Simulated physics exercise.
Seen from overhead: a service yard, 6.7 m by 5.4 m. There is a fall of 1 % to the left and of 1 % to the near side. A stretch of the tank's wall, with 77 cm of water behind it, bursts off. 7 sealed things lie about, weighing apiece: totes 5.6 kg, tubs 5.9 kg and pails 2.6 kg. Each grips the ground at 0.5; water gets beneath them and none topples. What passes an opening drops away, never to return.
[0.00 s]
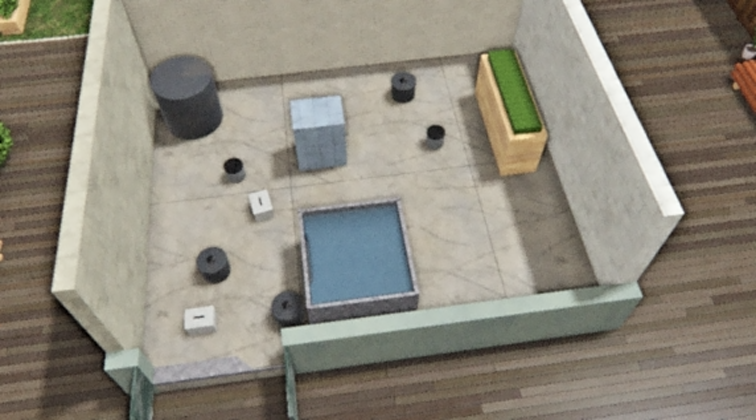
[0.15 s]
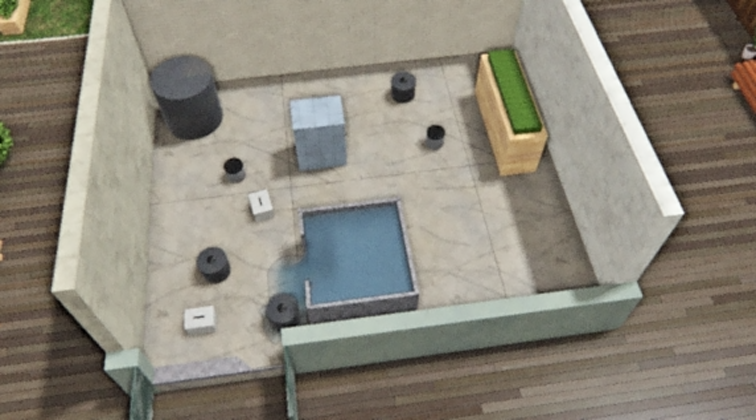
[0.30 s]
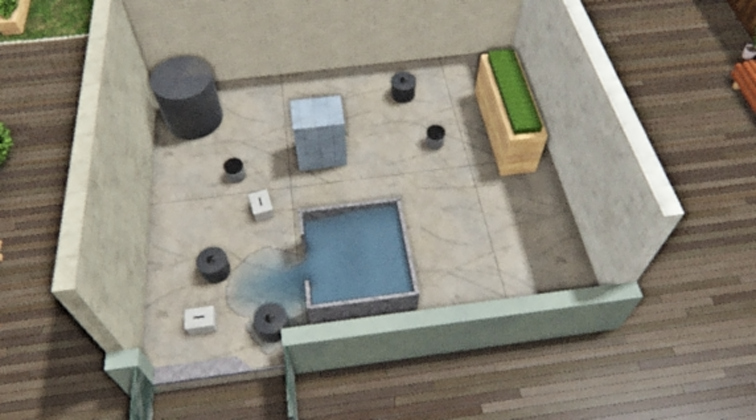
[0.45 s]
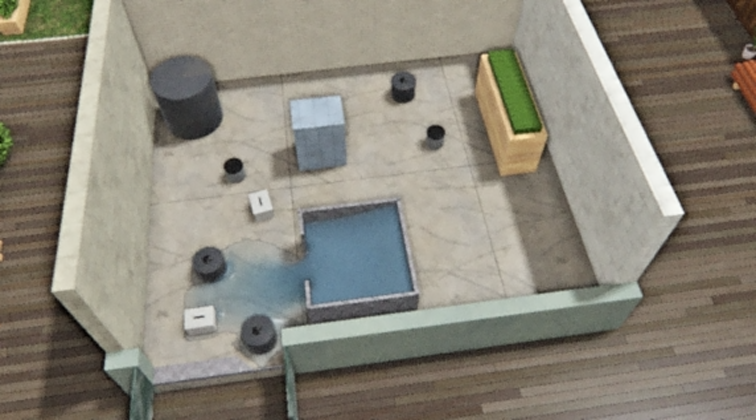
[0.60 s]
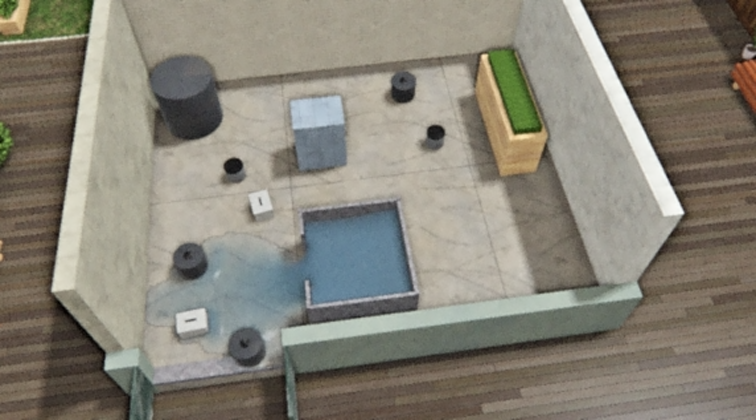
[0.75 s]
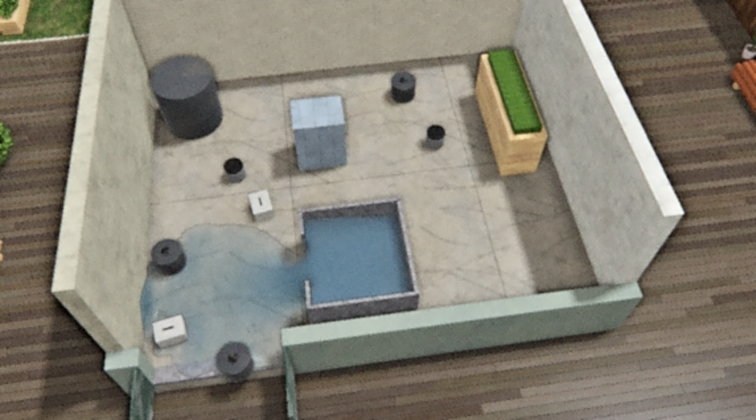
Service yard from overhead, water spreading left from a gap in a square tank's wall, shifting dark tubs and a pale block.
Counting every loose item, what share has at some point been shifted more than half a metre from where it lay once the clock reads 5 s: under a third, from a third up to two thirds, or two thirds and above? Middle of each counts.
From a third up to two thirds.
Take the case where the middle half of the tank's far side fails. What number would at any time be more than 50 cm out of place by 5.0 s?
The answer would then be 4.
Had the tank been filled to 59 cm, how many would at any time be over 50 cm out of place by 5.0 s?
I count 3 of them in that case.
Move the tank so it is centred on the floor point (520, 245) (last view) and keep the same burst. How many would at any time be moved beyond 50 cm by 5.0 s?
In that case the number is 5.
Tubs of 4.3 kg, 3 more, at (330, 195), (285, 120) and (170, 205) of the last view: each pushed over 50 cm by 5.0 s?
Each in turn ends up within the limit, beyond the limit, beyond the limit.
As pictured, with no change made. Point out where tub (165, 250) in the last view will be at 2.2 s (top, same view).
Estimated pixel: Around (178, 147).
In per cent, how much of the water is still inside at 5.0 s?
Still held: Near 70 %.
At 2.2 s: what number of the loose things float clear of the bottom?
Total: 1.
After 1.1 s 3 of 7 are over 50 cm from their spots; 2 afloat.
After 2.2 s 3 of 7 are over 50 cm from their spots; 1 afloat.
After 3.5 s 3 of 7 are over 50 cm from their spots; 0 afloat.
After 5.0 s 3 of 7 are over 50 cm from their spots, and 3 have been at some point; 1 afloat.
